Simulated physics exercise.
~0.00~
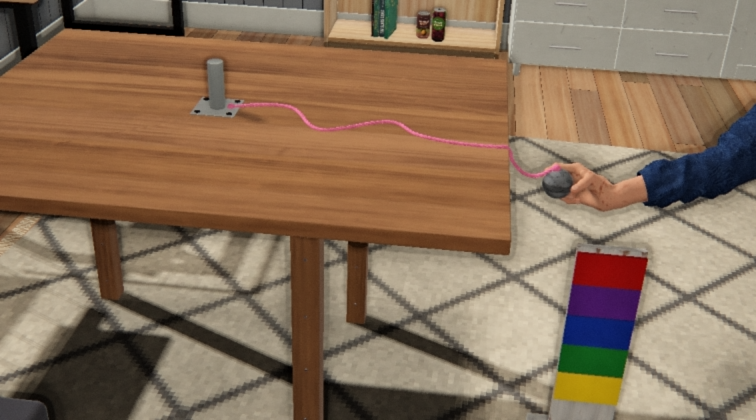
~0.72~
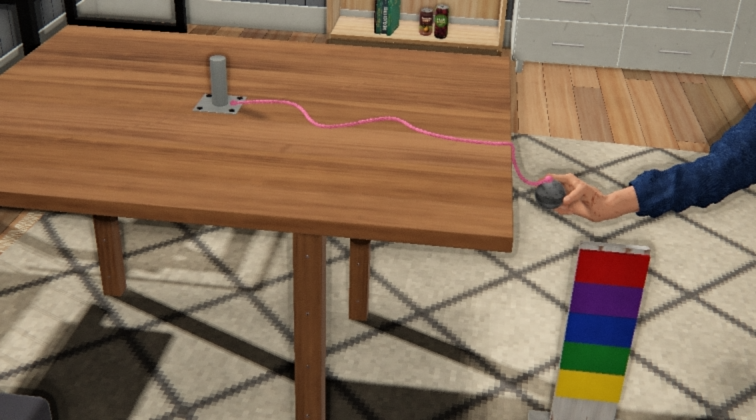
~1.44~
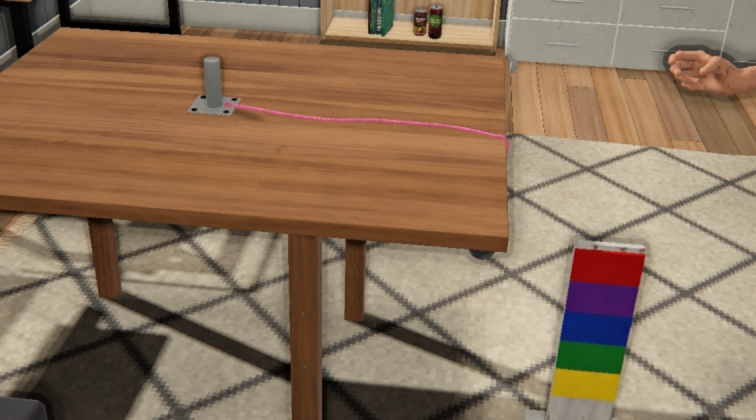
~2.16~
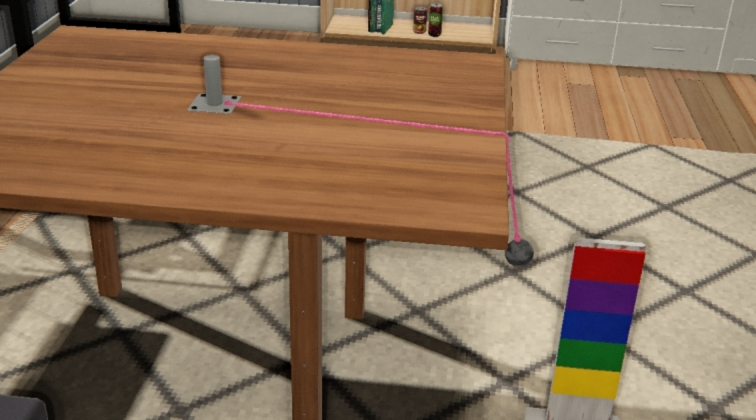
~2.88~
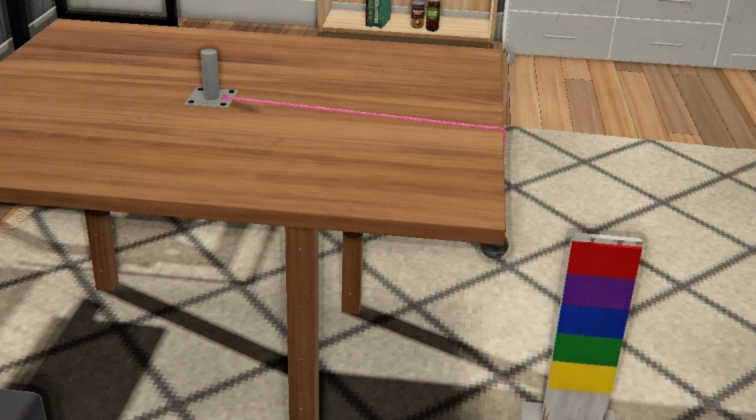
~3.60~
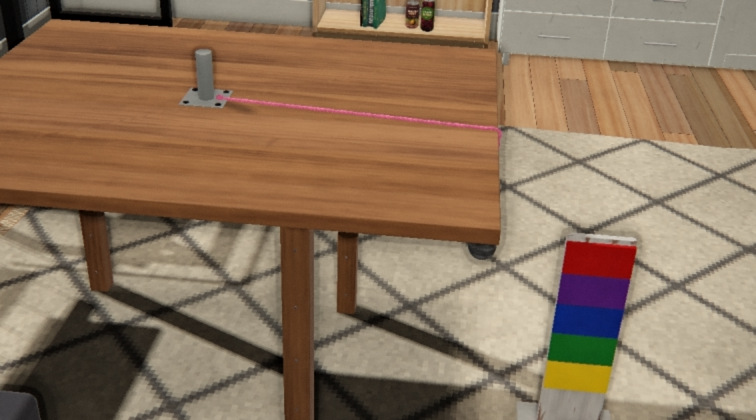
A grey ball tied to a pink cord was held past the right edge of a wooden table, then the hand let go and drew back. The ball dropped, swung slightly beside the table edge, and ended hanging level with the board's red band.
